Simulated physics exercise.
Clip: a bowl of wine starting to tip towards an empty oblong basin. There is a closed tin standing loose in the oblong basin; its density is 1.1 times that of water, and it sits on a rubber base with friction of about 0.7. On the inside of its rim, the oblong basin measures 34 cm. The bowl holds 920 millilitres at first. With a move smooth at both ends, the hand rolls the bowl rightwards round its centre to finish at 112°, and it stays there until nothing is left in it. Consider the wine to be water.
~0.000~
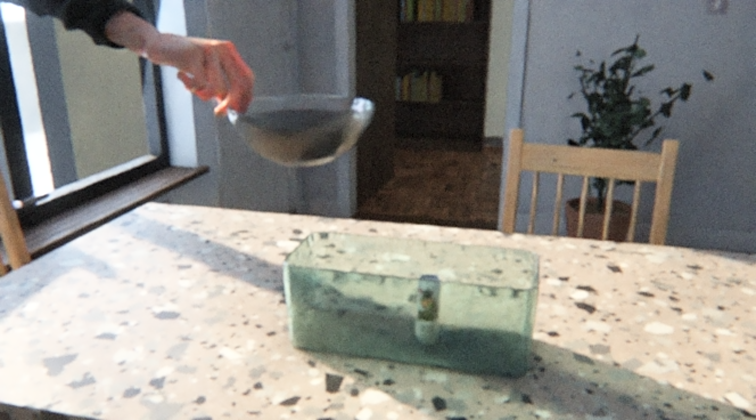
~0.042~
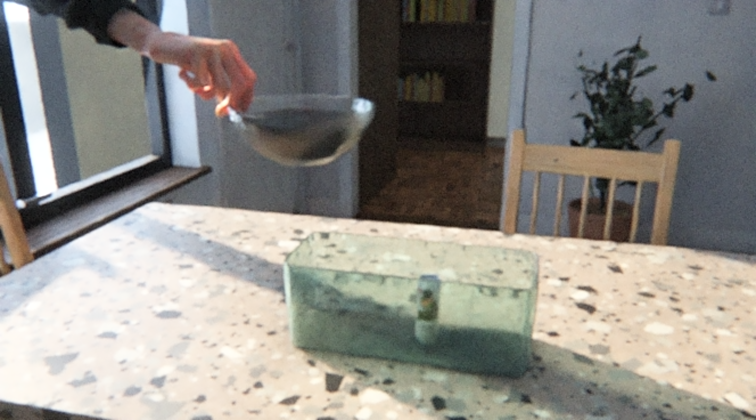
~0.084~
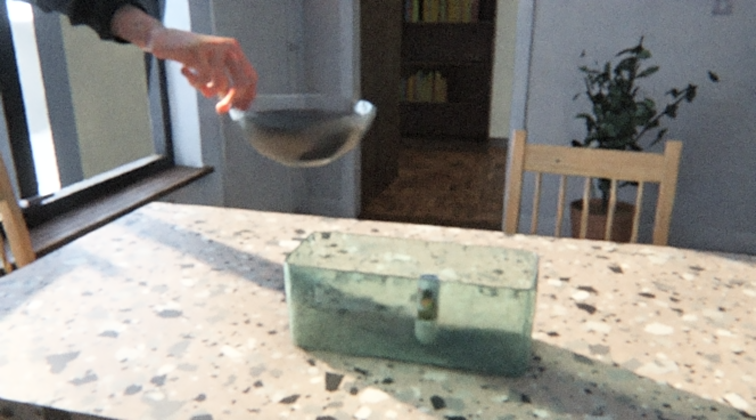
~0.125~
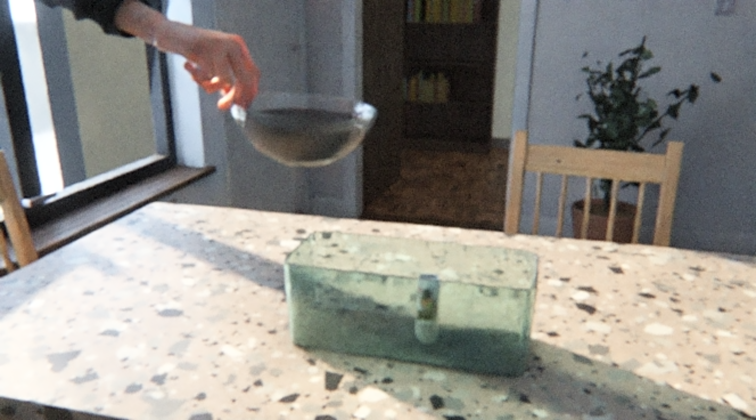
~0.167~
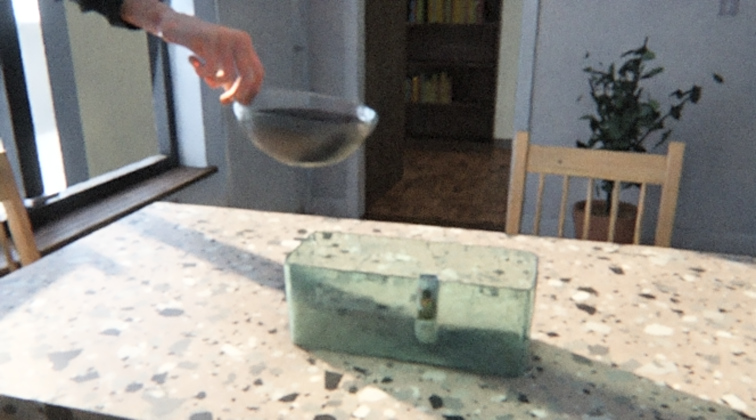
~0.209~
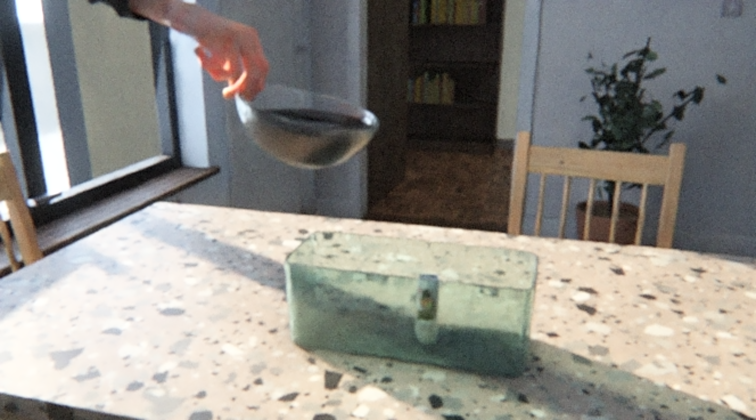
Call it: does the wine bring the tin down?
Call: Brought down.
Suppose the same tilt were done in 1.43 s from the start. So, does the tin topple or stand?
So the tin will hold steady.
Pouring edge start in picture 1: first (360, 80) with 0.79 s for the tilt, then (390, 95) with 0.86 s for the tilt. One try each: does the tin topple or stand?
The tin overturns the first time and stays vertical the second time.
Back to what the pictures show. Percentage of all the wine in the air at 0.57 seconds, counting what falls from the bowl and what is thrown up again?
About 56 per cent.
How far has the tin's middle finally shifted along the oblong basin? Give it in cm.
Some 7.5 cm.
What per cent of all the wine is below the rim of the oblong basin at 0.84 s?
I reckon close to 92 per cent.
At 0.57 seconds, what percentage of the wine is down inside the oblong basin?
About 24%.
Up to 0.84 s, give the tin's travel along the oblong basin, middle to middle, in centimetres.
It has moved some 2 cm.
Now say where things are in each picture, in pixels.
In the first picture, it leans 0°; its right rim is at (372, 110); the wine meets the walls at (244, 116) and (367, 122); the oblong basin's rim runs from (297, 248) to (538, 271); the tin's top is at (430, 281).
In the second picture, it leans 1°; its right rim is at (373, 111); the wine meets the walls at (245, 116) and (367, 122).
In the third picture, it leans 2°; its right rim is at (373, 113); the wine meets the walls at (246, 114) and (368, 123).
In the fourth picture, it leans 5°; its right rim is at (374, 117); the wine meets the walls at (248, 113) and (369, 126).
In the fifth picture, it leans 9°; its right rim is at (375, 122); the wine meets the walls at (250, 112) and (370, 128).
In the sixth picture, it leans 14°; its right rim is at (376, 129); the wine meets the walls at (254, 112) and (373, 130).
Then, 0.57 s in, the tilt is 77° and 21 per cent is still to pour; the tin stands where it began.
Then, 0.84 s in, the tilt is 110° and 0 per cent is still to pour; the tin leans 13°.
Then, 1.12 s in, the tilt is 112° and 0 per cent is still to pour; the tin lies on its side.
Then, 1.42 s in, the tilt is 112° and 0 per cent is still to pour; the tin lies on its side.
Finally, the tin lies on its side.
